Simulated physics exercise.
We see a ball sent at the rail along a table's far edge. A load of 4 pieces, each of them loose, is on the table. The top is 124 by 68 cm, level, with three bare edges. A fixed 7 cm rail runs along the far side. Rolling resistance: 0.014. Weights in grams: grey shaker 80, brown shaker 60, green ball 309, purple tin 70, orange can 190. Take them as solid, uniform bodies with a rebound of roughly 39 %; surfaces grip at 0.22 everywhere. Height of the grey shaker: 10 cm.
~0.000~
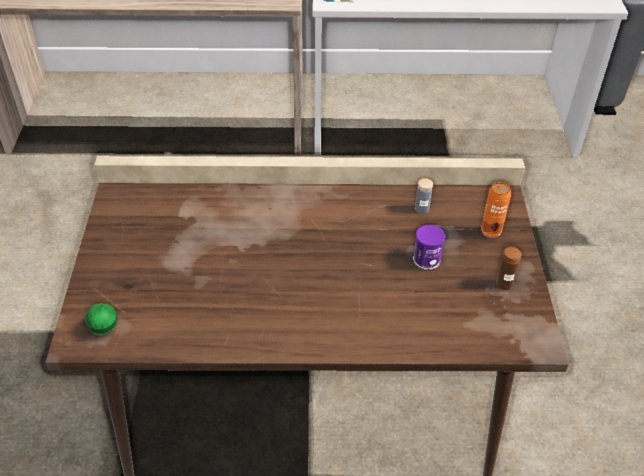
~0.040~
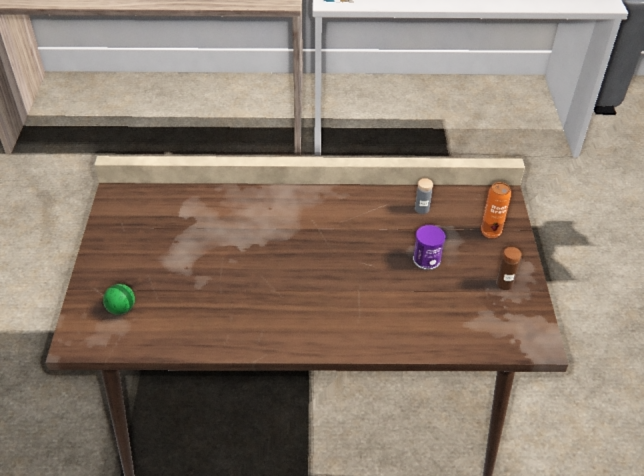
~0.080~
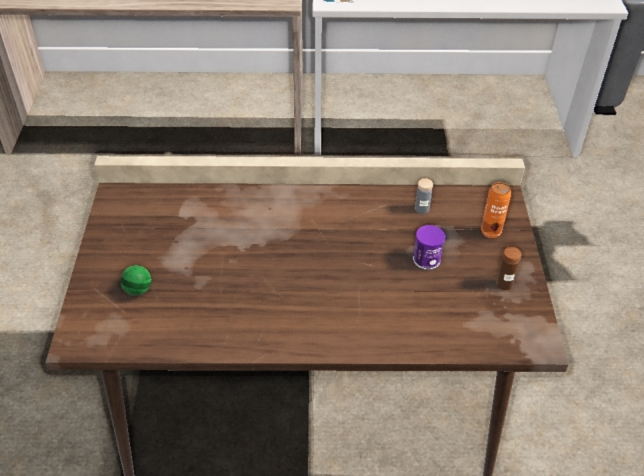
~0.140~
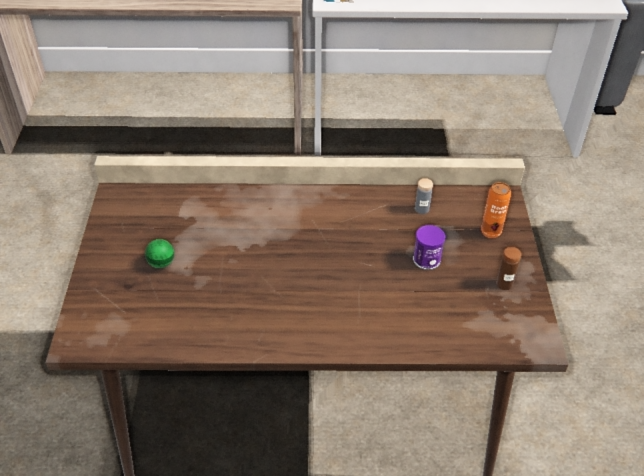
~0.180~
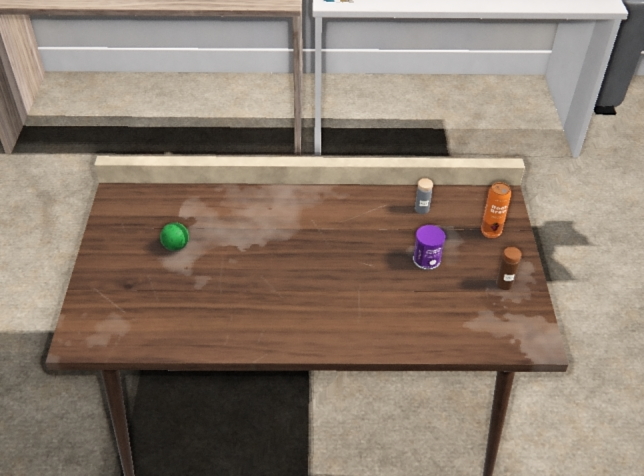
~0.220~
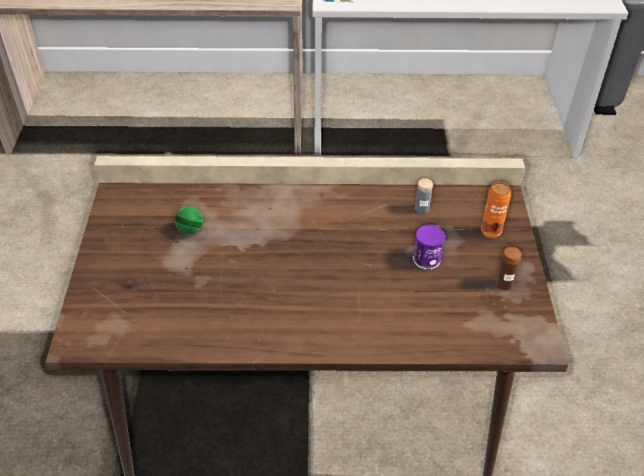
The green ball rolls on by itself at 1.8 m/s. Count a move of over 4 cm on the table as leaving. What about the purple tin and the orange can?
The purple tin ends elsewhere, the orange can keeps its place.
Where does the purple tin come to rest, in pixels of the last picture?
At about (449, 263).
By 0.52 s, green ball near (263, 200).
By 1.22 s, green ball near (412, 234).
By 1.82 s, green ball near (515, 247); purple tin 7 cm from its spot near (449, 263).
By 2.32 s, green ball near (560, 359); purple tin 7 cm from its spot near (449, 263).
When it is over (2.6 s), not toppled but over 4 cm from the start, purple tin; the other 3 within 4 cm of the start. End places, in pixels of the last picture, purple tin near (449, 263), orange can near (496, 211).
